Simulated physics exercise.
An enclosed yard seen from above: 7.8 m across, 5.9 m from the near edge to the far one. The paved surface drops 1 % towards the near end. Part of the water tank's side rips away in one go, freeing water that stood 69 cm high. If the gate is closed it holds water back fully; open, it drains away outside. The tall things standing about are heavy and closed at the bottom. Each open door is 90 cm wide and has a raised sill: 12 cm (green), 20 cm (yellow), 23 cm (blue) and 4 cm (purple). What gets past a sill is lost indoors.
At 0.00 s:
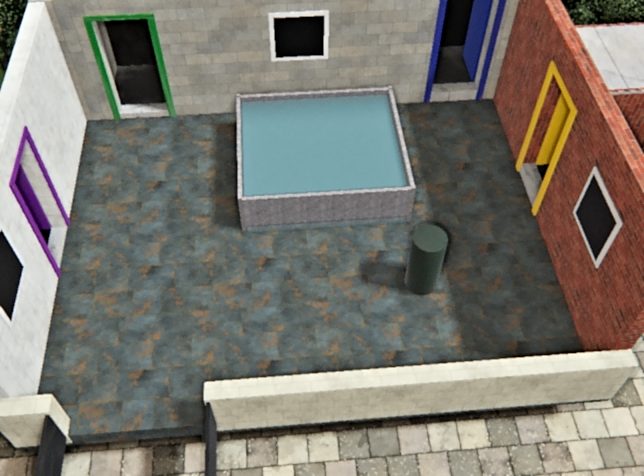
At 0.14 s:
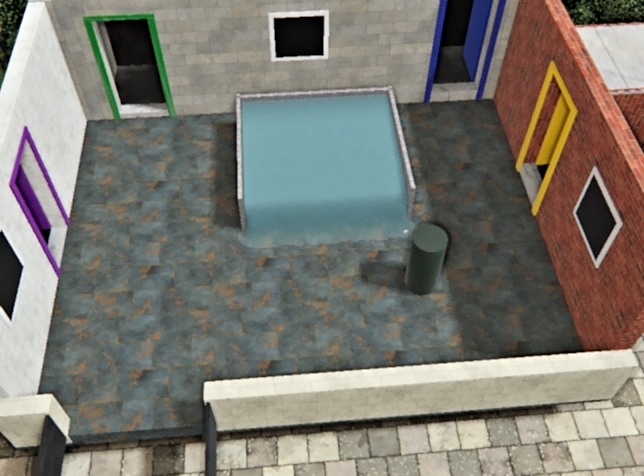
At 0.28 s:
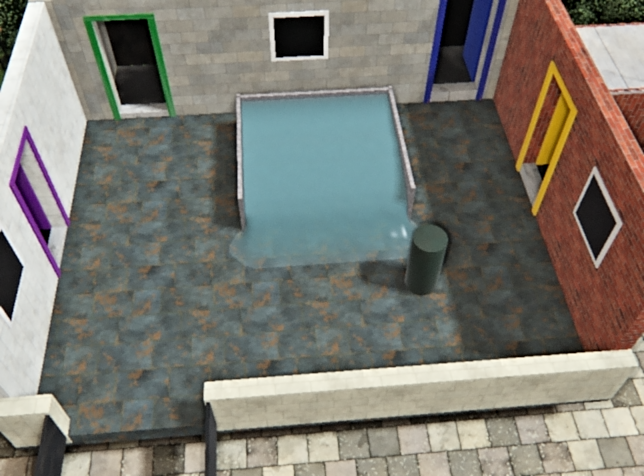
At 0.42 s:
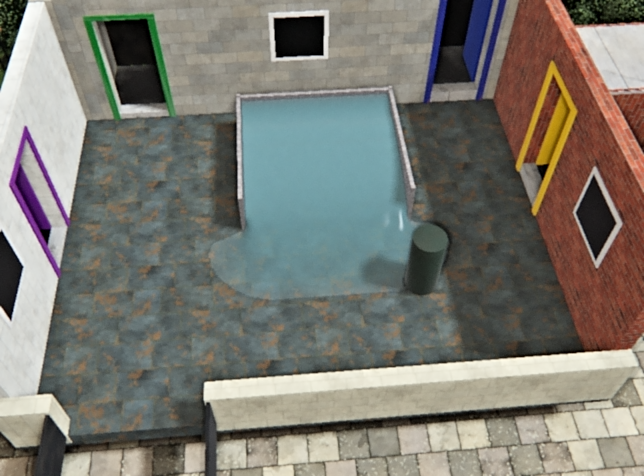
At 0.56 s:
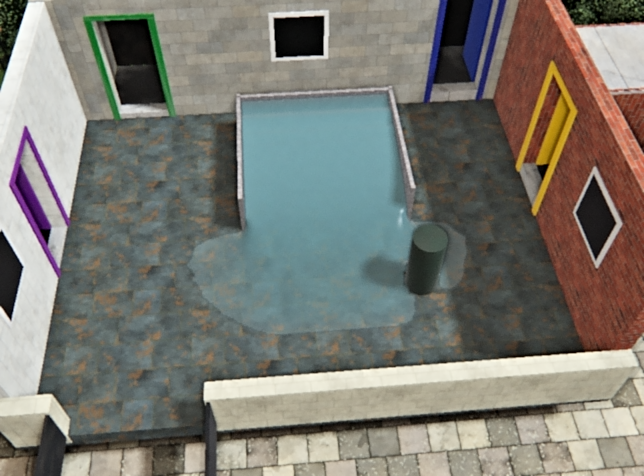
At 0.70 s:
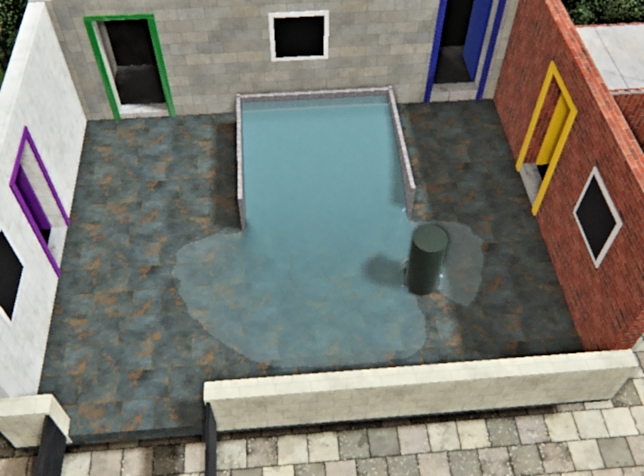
Walled courtyard with a raised water tank losing its near side, water pouring out and spreading across dark paving around a green cylinder.
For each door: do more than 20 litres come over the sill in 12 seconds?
The water let in: At the green door it does not reach the limit; at the yellow door it stays under the limit; at the blue door it stays under the limit; at the purple door it exceeds the limit.
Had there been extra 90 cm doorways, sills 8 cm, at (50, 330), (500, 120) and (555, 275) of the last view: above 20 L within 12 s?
In turn: Past it, over, past it.
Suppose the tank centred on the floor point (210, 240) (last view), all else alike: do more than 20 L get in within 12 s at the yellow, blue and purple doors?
Against that limit: Yellow not over, blue under, purple below.
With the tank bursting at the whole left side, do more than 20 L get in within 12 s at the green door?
Against that limit: Green past it.
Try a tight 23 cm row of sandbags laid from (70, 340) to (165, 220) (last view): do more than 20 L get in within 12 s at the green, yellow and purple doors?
Against that limit: Green not over, yellow under, purple under.
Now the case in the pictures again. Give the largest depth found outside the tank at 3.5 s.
Up to some 38 cm.
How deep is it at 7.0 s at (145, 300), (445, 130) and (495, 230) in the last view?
About 9, 18 and 9 cm.
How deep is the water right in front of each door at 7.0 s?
Depths in cm: Green 11, yellow 8, blue 19, purple 7.
After 1.4 s water covers 40 % of the floor and is deepest (52 cm) near (365, 383); green door not reached, yellow door not reached, blue door not reached, purple door not reached.
After 2.2 s water covers 50 % of the floor and is deepest (49 cm) near (353, 396); green door not reached, yellow door not reached, blue door not reached, purple door not reached.
After 3.5 s water covers 55 % of the floor and is deepest (38 cm) near (569, 378); green door not reached, yellow door 5 cm at the sill, 0 L in, blue door not reached, purple door not reached.
After 7.0 s water covers 95 % of the floor and is deepest (21 cm) near (483, 123); green door 11 cm at the sill, 0 L in, yellow door 8 cm at the sill, 0 L in, blue door 19 cm at the sill, 0 L in, purple door 7 cm at the sill, 26 L in.
After 12.0 s water covers 95 % of the floor and is deepest (12 cm) near (565, 367); green door 9 cm at the sill, 0 L in, yellow door 10 cm at the sill, 0 L in, blue door 8 cm at the sill, 0 L in, purple door 10 cm at the sill, 46 L in.
